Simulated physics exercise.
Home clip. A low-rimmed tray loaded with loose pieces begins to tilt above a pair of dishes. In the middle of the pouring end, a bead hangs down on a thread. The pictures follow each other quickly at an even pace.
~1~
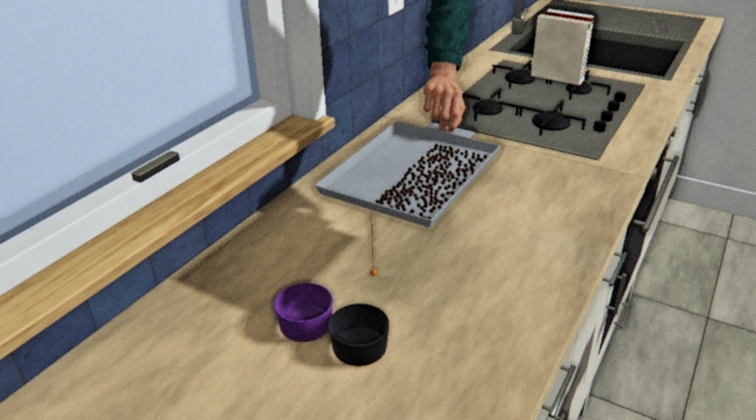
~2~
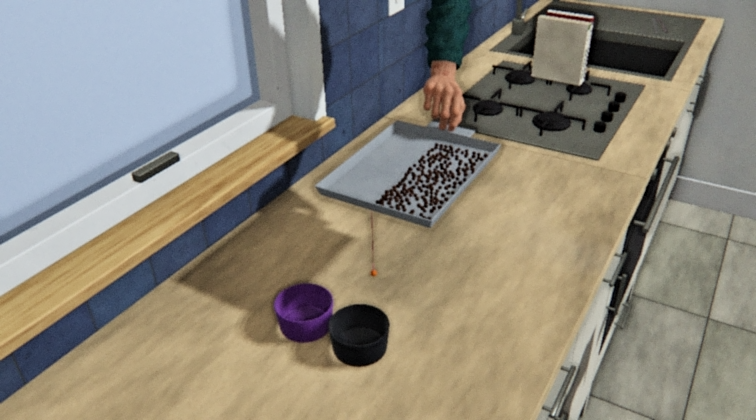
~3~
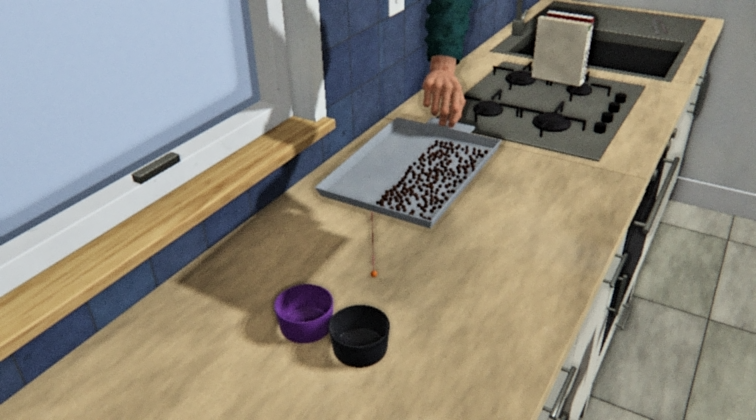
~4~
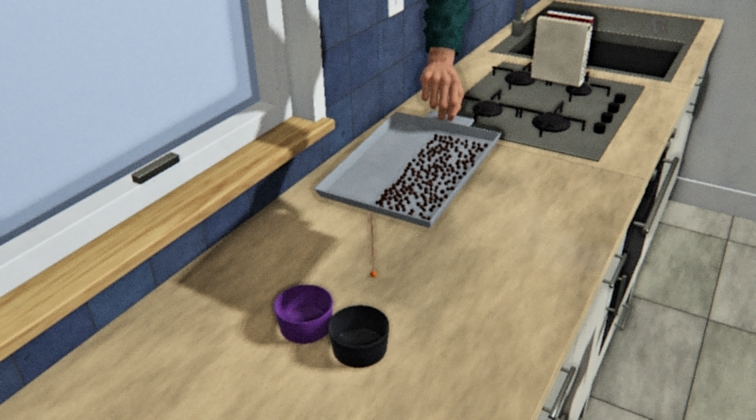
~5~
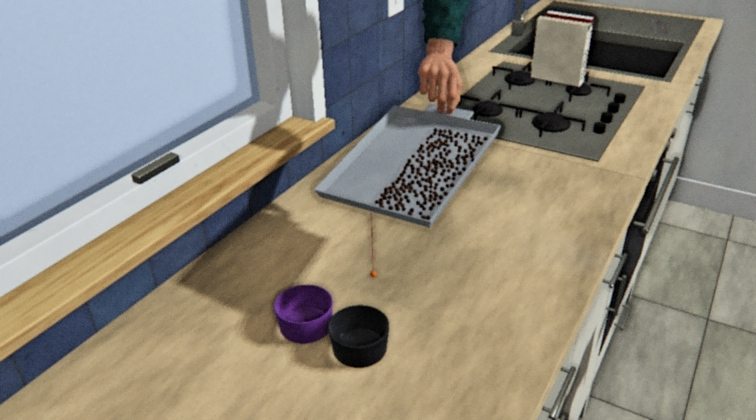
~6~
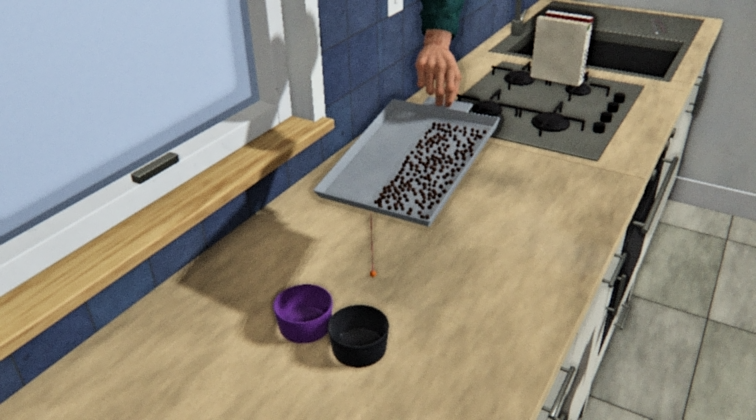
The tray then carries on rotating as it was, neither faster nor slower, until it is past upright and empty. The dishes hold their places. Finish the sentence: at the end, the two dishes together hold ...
... less than half of the load.
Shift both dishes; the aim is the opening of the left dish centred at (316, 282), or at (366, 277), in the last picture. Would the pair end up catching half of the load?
At place one the greater share; at place two a lesser share.
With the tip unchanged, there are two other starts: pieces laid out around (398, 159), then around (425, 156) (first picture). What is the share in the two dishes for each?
First 10 %, then 10 %.
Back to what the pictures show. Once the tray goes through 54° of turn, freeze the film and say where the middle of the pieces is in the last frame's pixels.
Close to (376, 200).
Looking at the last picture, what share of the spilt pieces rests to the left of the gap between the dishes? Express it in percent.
I reckon around 40 per cent.
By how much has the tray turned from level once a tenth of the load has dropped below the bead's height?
It sits at roughly 90°.
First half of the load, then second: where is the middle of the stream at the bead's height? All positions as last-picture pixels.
Around (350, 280) at first; around (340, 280) after that.
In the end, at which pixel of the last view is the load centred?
I'd say the middle ends up at about (340, 311).
Just after the last frame, tray tipped steeply; almost all on the tray; just a few outside both; just a few in the air.
A moment on, tray tipped right over; roughly half on the tray; just a few in the right dish; just a few in the left dish; about a tenth outside both; roughly a third in the air.
Further on, tray tipped past a quarter turn; about a tenth in the right dish; about a tenth in the left dish; the larger part outside both.
When it is over, tray tipped past a quarter turn; about a tenth in the right dish; about a tenth in the left dish; the larger part outside both.
